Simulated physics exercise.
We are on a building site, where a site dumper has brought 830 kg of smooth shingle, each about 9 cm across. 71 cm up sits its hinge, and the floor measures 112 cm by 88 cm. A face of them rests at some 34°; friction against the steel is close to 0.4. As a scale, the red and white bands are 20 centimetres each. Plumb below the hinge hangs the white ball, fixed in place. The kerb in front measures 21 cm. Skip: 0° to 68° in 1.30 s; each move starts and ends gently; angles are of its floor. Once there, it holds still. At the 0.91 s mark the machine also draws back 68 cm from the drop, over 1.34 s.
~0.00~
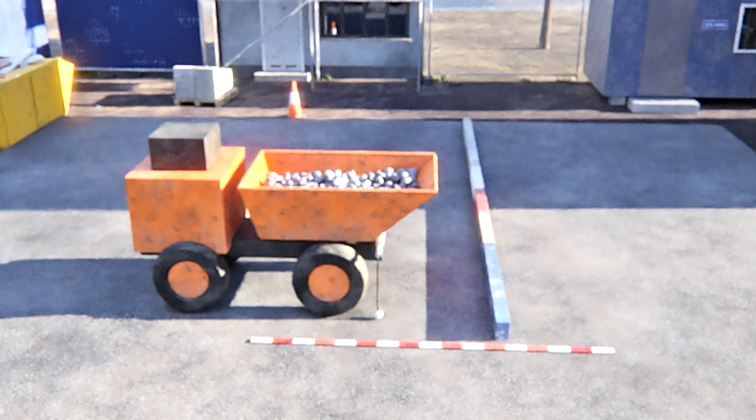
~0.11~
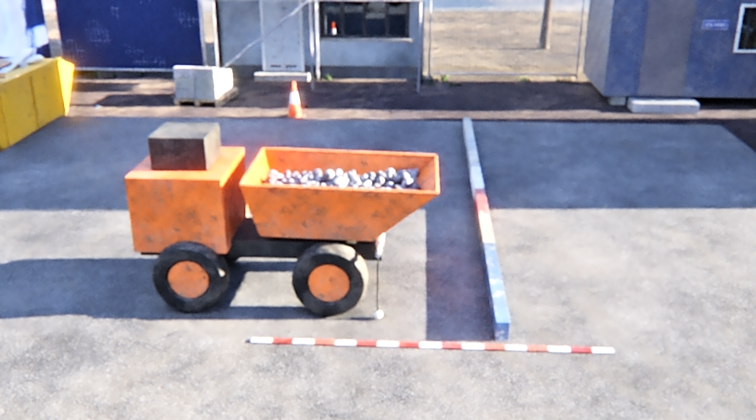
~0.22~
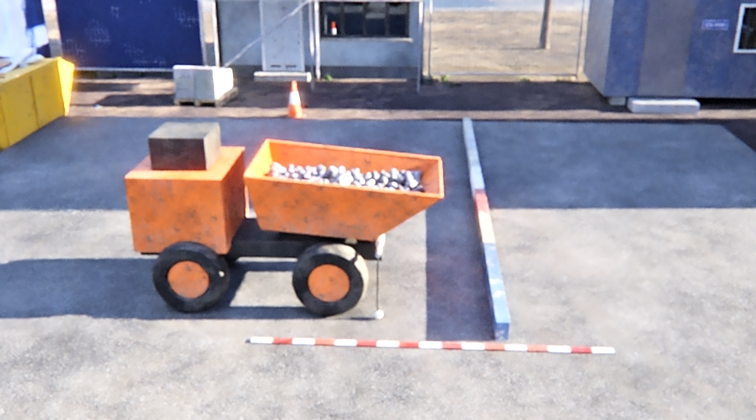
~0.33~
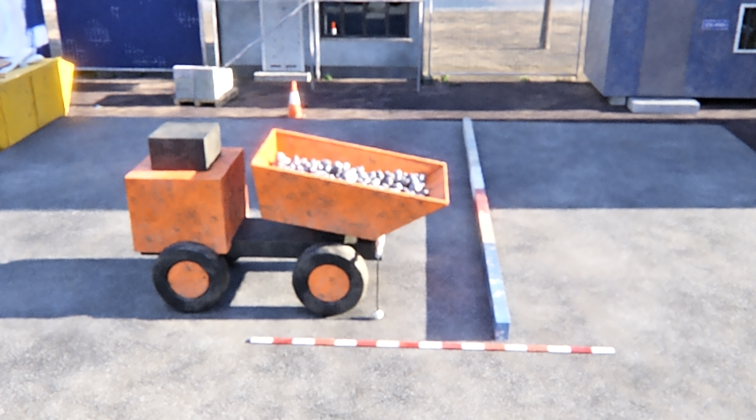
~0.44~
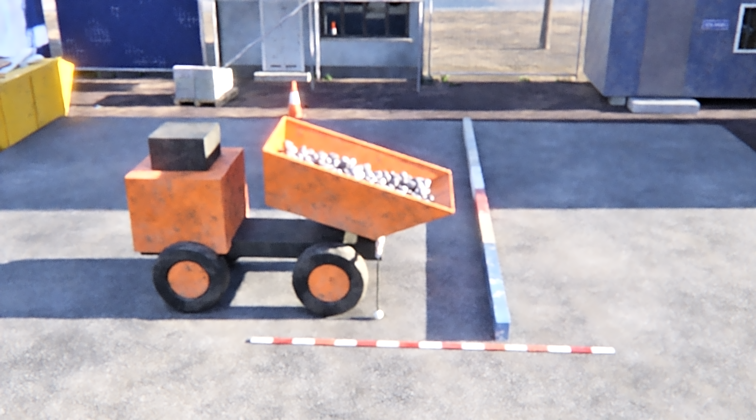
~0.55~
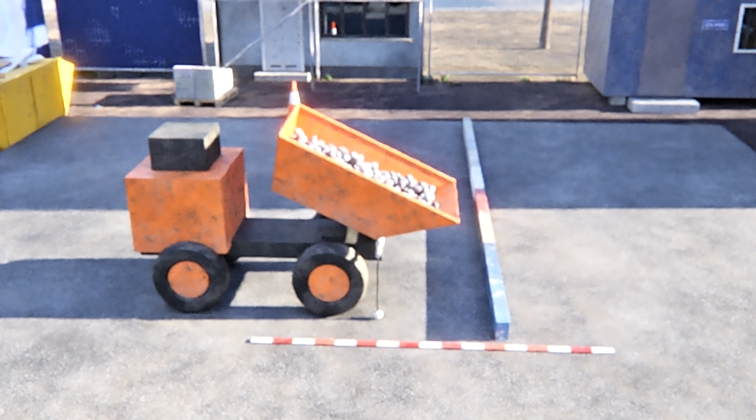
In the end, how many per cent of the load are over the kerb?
Roughly 20 per cent ends up over the kerb.
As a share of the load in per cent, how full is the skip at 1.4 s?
Held: Approx. 70 %.
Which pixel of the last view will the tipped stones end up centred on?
Roughly at pixel (460, 286).
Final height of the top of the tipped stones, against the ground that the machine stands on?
Result: Near 38 cm above the ground.
After 1.0 s the floor is at 58°; 100 % in the skip; the foremost stones are at (453, 234).
After 1.4 s the floor is at 68°; 68 % in the skip, 32 % on this side of the kerb; the foremost stones are at (501, 276).
After 2.7 s the floor is at 68°; 0 % in the skip, 83 % on this side of the kerb, 17 % over the kerb; the foremost stones are at (694, 303).
After 5.5 s the floor is at 68°; 0 % in the skip, 83 % on this side of the kerb, 17 % over the kerb; the foremost stones are at (700, 303).
